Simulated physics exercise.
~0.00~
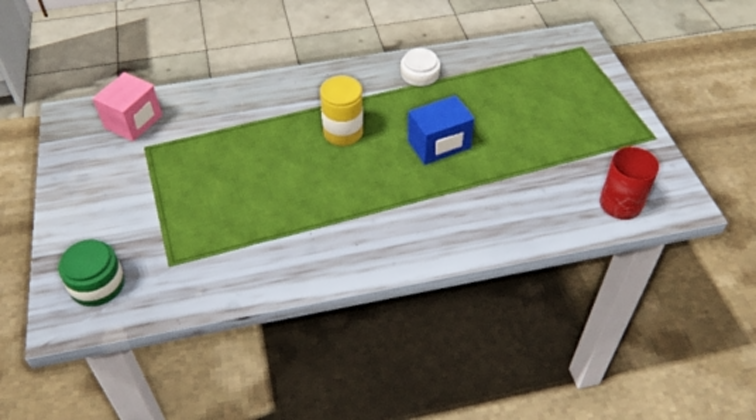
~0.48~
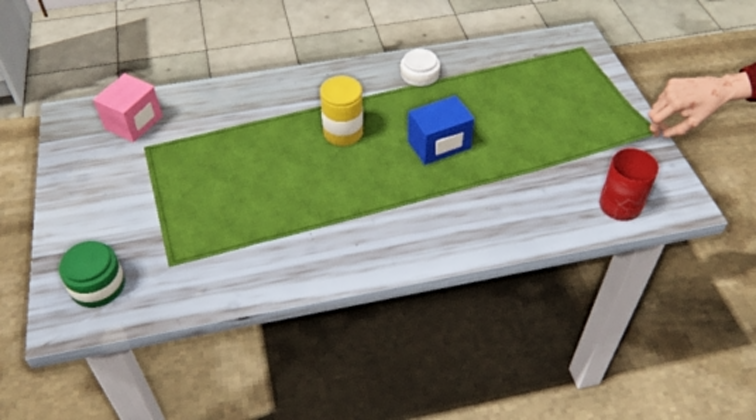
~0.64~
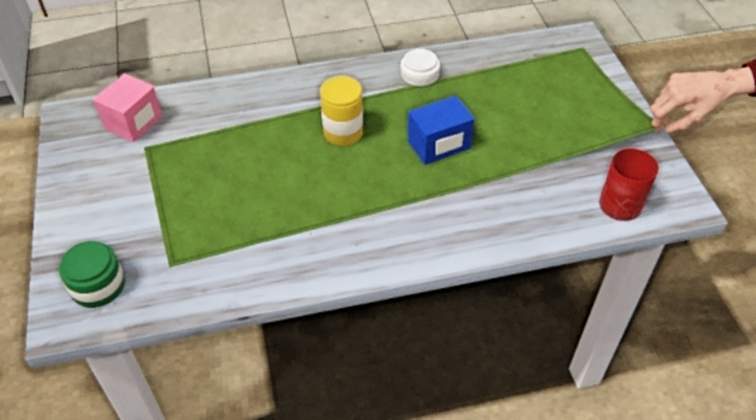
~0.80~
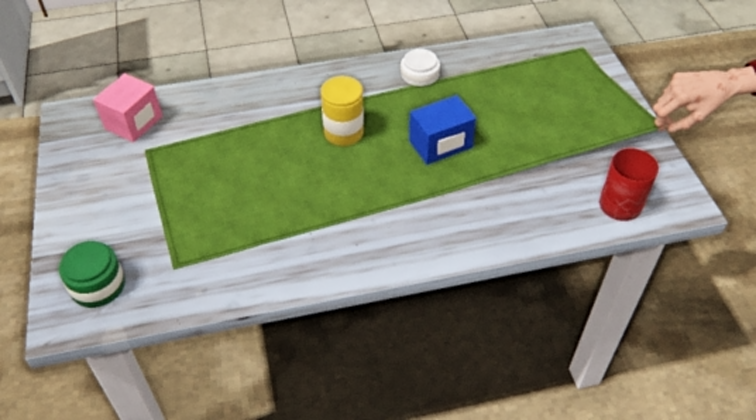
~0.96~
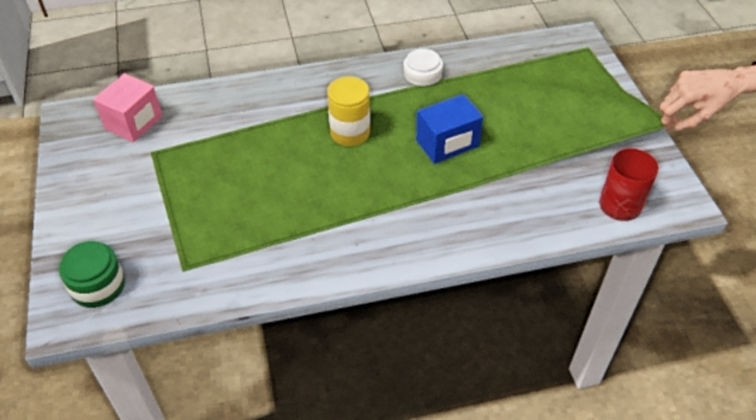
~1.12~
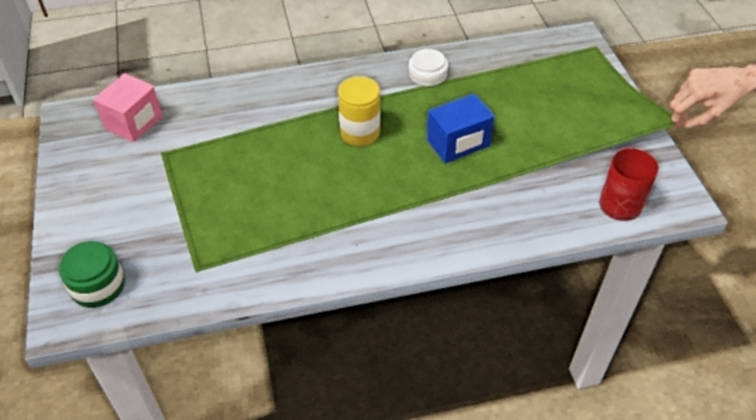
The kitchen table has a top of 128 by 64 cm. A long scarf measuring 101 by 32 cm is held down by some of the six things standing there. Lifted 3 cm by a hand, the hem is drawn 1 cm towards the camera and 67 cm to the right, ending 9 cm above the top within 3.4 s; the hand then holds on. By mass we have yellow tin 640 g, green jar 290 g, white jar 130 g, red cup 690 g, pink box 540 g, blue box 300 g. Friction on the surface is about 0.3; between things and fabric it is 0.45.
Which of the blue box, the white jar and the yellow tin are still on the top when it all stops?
At the end: The blue box off the top, the white jar still on top, the yellow tin off the top.
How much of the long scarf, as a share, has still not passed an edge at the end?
Share within the edges: Approx. 0 %.
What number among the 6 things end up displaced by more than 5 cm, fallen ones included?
After counting, the figure is 2.
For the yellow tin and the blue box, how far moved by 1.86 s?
Yellow tin: Close to 20 cm; blue box: Close to 20 cm.
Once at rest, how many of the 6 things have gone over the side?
It adds up to 2.
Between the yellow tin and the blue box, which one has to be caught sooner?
The blue one.
At 1.9 s, 85 % of the long scarf is still over the top; blue box 21 cm off its start, yellow tin 20 cm off its start, white jar 3 cm off its start.
At 2.6 s, 65 % of the long scarf is still over the top; blue box 43 cm off its start, yellow tin 40 cm off its start, white jar 3 cm off its start.
At 3.3 s, 35 % of the long scarf is still over the top; blue box over the edge, yellow tin 68 cm off its start at (670, 59), white jar 3 cm off its start at (435, 59).
At 4.0 s, 0 % of the long scarf is still over the top; blue box over the edge, yellow tin over the edge, white jar 3 cm off its start.
At 5.6 s, 0 % of the long scarf is still over the top; blue box over the edge, yellow tin over the edge, white jar 3 cm off its start at (435, 59).
